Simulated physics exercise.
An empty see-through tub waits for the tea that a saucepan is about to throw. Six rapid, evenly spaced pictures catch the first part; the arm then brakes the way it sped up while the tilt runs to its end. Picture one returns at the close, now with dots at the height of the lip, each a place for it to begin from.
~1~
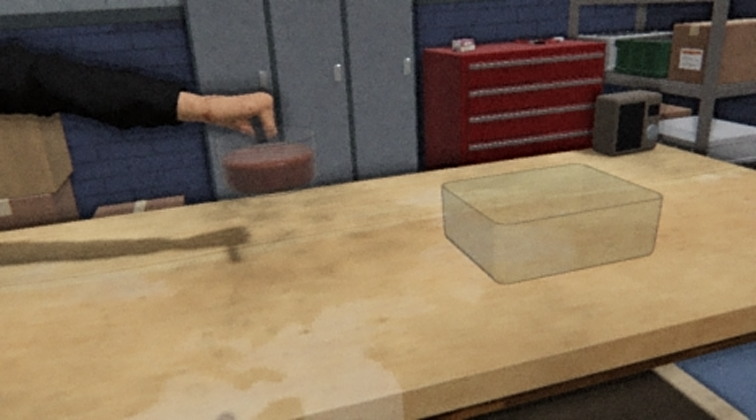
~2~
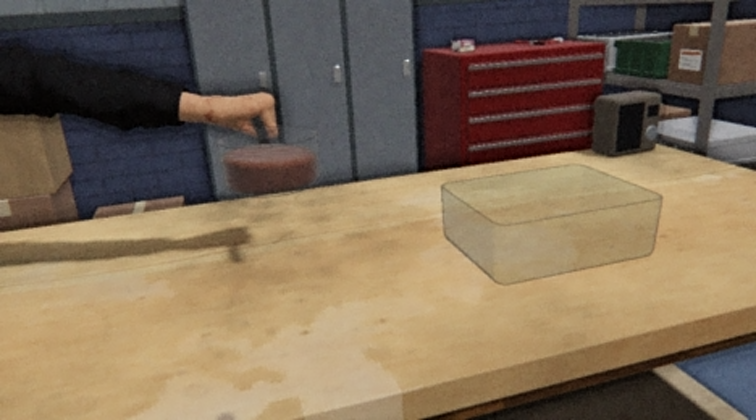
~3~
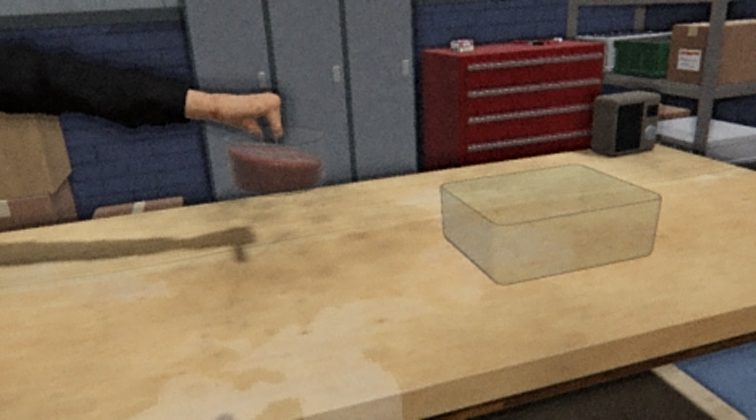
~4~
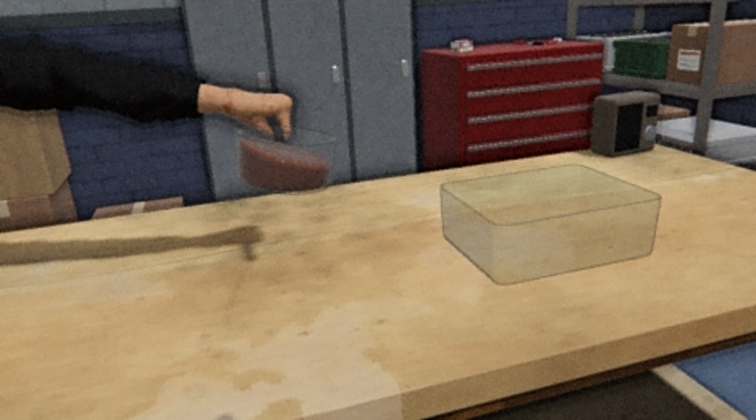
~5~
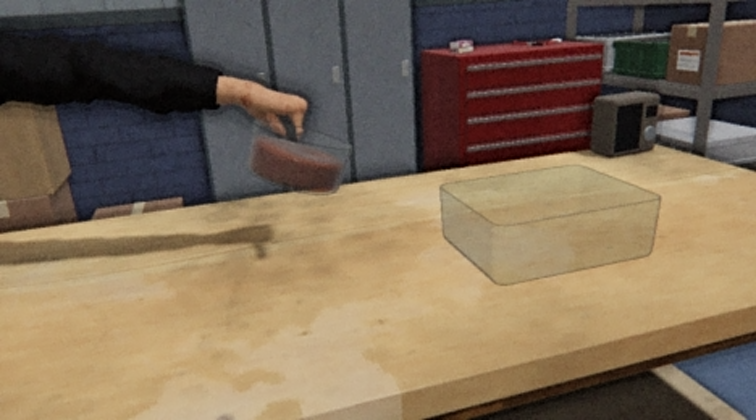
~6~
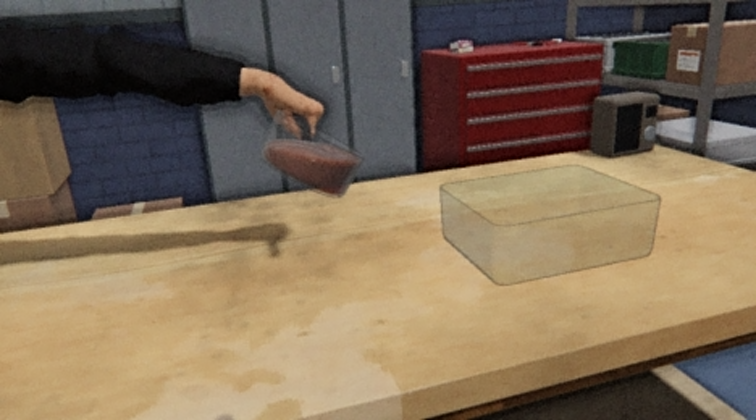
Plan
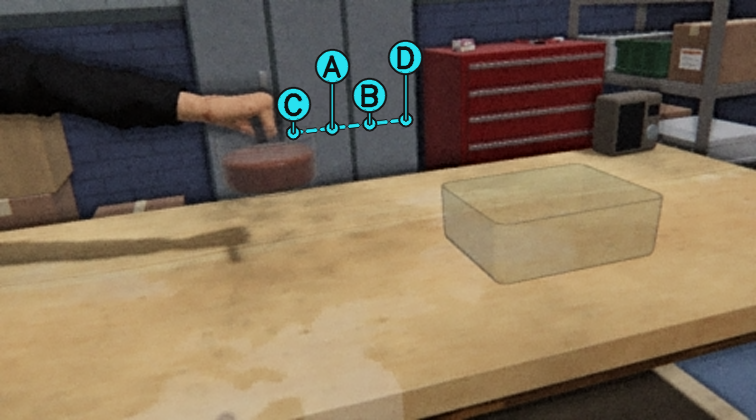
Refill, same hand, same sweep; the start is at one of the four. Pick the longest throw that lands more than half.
B is the one.
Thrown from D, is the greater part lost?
No.
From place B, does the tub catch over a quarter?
Yes, it does.
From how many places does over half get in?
Two of the four.
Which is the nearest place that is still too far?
A it is.
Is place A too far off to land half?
Yes, it does.
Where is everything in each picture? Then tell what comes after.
Upright, lip at (313, 130); tub from (493, 284) to (650, 252); nothing has left yet.
Upright, lip at (315, 130); nothing has left yet.
Tipped about 3°, lip at (322, 132); nothing has left yet.
Tipped about 9°, lip at (334, 136); nothing has left yet.
Tipped about 20°, lip at (349, 144); nothing has left yet.
Tipped about 33°, lip at (362, 154); nothing has left yet.
On the marked copy, A at (332, 128); B at (369, 123); C at (293, 132); D at (405, 119).
Choosing A, about 11 % lands in the tub, 87 % falls short.
Choosing B, about 77 % lands in the tub, 19 % falls short and 4 % goes beside or beyond.
Choosing C, about 0 % lands in the tub, 98 % falls short.
Choosing D, about 93 % lands in the tub, 2 % falls short and 5 % goes beside or beyond.
